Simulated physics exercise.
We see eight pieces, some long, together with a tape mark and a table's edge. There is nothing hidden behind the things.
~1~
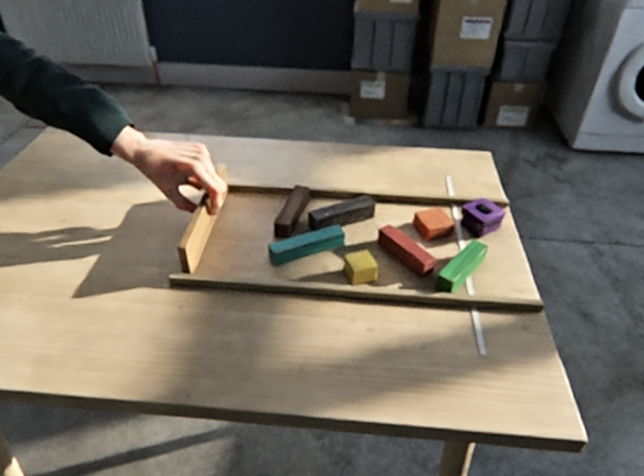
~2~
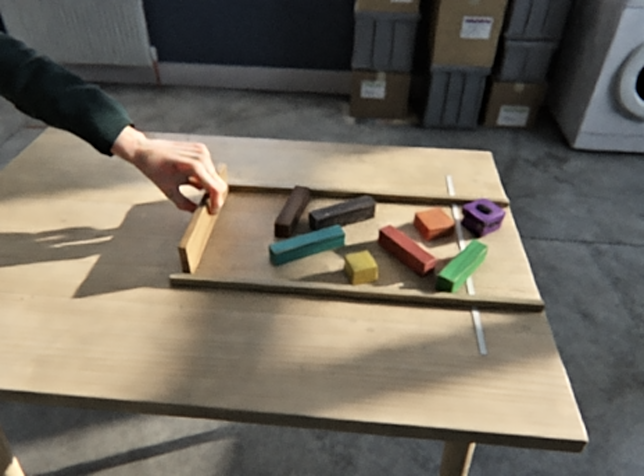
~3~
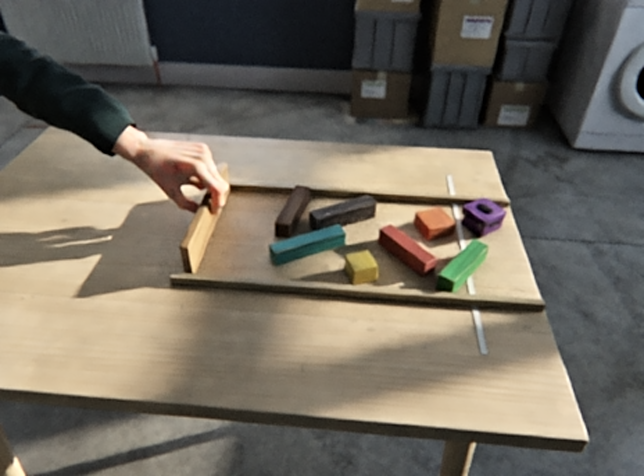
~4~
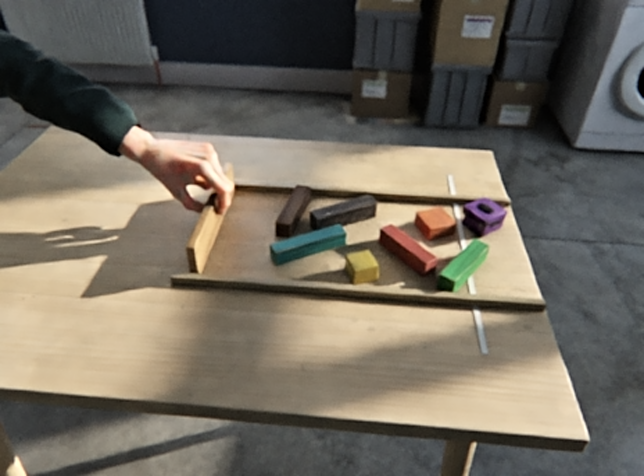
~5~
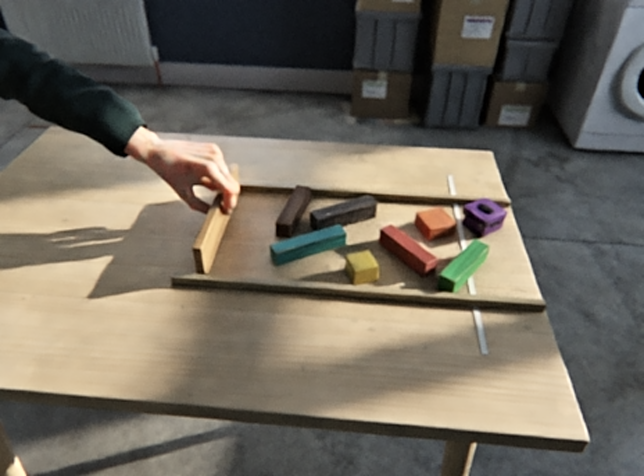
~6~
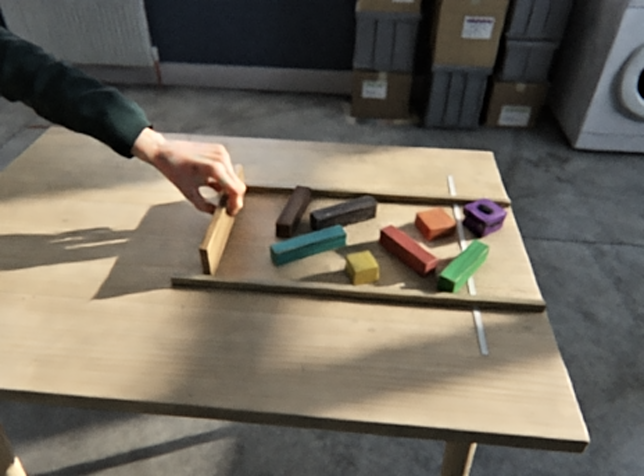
On a wooden tabletop, a hand slides an upright board slightly right between two rails, while the scattered coloured blocks stay still.
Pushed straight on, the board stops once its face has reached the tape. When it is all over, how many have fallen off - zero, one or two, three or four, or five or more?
Off the edge: One or two.
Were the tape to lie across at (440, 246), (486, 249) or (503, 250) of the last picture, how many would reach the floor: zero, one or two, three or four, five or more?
In turn: None at all; three or four; at least five.
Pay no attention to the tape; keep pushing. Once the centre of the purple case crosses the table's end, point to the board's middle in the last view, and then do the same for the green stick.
Purple case over the end: About (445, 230). Green stick over the end: About (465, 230).
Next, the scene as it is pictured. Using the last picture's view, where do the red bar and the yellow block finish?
Near (516, 269) and (487, 285).
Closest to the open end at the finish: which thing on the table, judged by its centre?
Foremost is the green stick.
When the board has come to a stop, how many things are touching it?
In total, 3.
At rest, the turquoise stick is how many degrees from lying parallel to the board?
Around 35 degrees.
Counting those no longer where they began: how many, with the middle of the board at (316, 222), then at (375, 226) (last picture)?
Tally: 3; 7.
Soon after, none off yet; purple case at rest near (484, 218); green stick at rest near (464, 267); orange block at rest near (435, 224).
Then, none off yet; purple case at rest near (484, 218); green stick at rest near (474, 268); orange block moved about its own width near (456, 227).
By the end, the number that fall off is one or two; fallen, orange block and purple case.
